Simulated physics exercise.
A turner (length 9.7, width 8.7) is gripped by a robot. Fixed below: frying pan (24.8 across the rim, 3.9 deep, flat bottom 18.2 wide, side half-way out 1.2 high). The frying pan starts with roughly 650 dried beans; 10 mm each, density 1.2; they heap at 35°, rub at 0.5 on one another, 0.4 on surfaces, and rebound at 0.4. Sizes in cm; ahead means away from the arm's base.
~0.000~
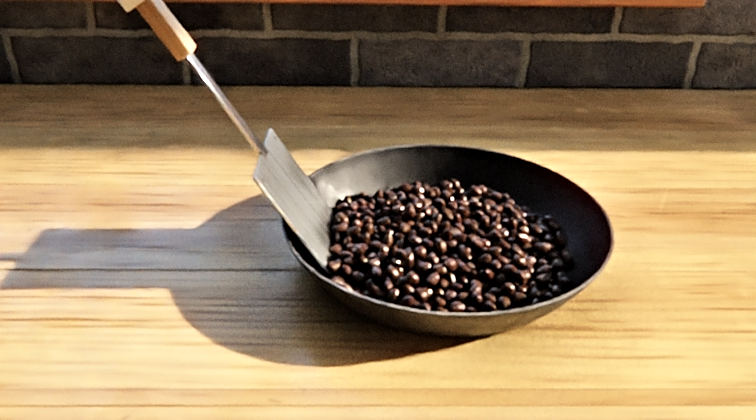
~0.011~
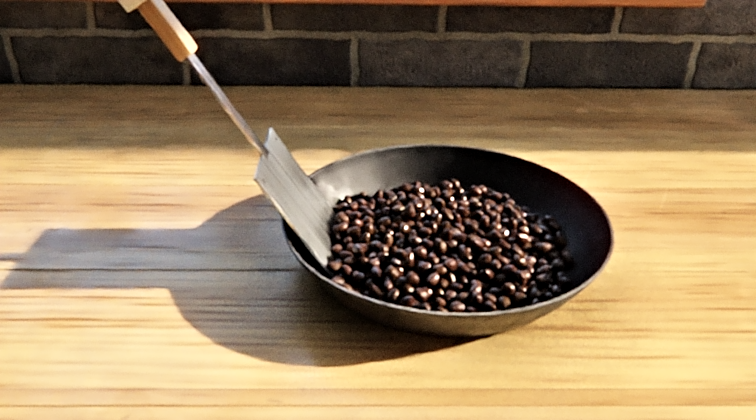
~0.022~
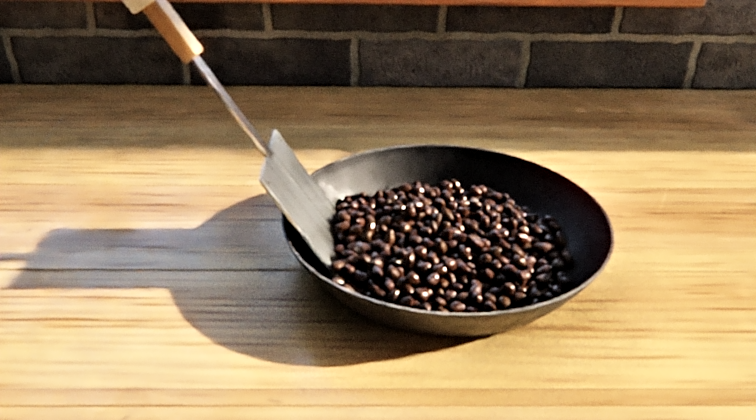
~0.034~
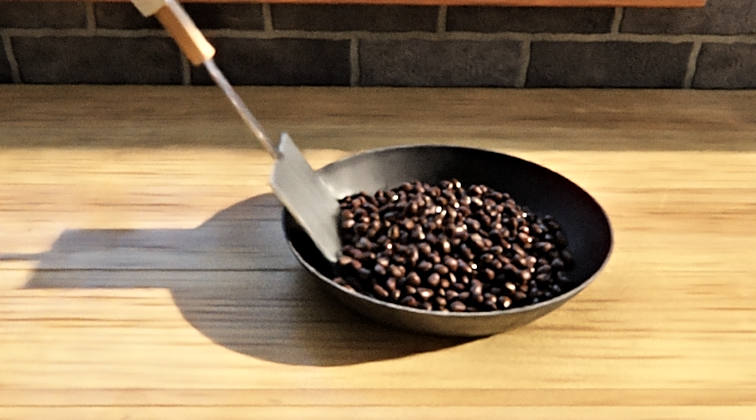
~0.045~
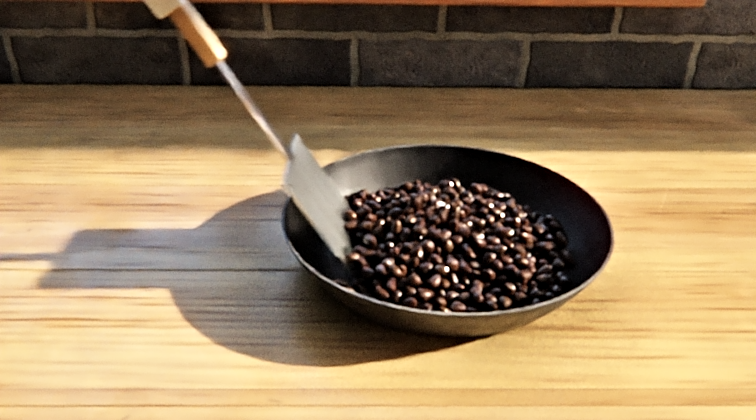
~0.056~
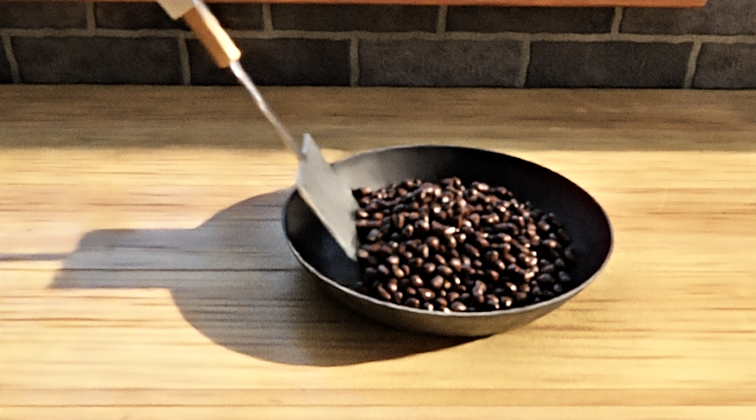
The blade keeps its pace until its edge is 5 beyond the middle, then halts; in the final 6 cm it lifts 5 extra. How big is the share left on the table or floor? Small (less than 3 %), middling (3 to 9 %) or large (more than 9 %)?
Share on the table or floor: Middling (3 to 9 %).
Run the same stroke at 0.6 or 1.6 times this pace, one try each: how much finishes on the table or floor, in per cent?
About 0 and 15 per cent.
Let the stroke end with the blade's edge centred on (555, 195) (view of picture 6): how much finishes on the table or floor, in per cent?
Some 20 per cent.
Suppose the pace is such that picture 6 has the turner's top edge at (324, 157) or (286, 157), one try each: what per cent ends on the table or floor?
About 15 and 0 per cent.
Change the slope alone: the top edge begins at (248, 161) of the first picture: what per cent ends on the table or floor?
About 10 per cent.
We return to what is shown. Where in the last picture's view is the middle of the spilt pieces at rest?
At about (746, 263).
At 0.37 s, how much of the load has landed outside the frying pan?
Roughly 4 per cent.
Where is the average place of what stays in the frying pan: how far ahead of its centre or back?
Some 4.5 cm ahead.
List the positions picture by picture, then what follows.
Turner top edge at (262, 151), sloping 58°; upper third of the load around (432, 233), from x 335 to 565, top at y 185; 653 in the frying pan, in the first frame.
Turner top edge at (263, 151), sloping 58°; upper third of the load around (432, 233), from x 335 to 565, top at y 185, in the second frame.
Turner top edge at (268, 153), sloping 58°; upper third of the load around (429, 234), from x 335 to 565, top at y 185, in the third frame.
Turner top edge at (277, 155), sloping 58°; upper third of the load around (427, 231), from x 340 to 565, top at y 185, in the fourth frame.
Turner top edge at (289, 157), sloping 58°; upper third of the load around (430, 227), from x 340 to 570, top at y 185, in the fifth frame.
Turner top edge at (301, 157), sloping 58°; upper third of the load around (439, 226), from x 340 to 570, top at y 185; 653 in the frying pan, in the sixth frame.
By 0.10 s, sloping 58°, highest piece 6 above the table; 653 in the frying pan.
By 0.15 s, sloping 58°, highest piece 6 above the table; 653 in the frying pan.
By 0.37 s, sloping 58°, highest piece 5 above the table; 622 in the frying pan, 31 on the table or floor.
By 1.42 s, sloping 58°, highest piece 5 above the table; 622 in the frying pan, 31 on the table or floor.
Final count, 622 in the frying pan, 31 on the table or floor. That is 5 % on the table or floor.
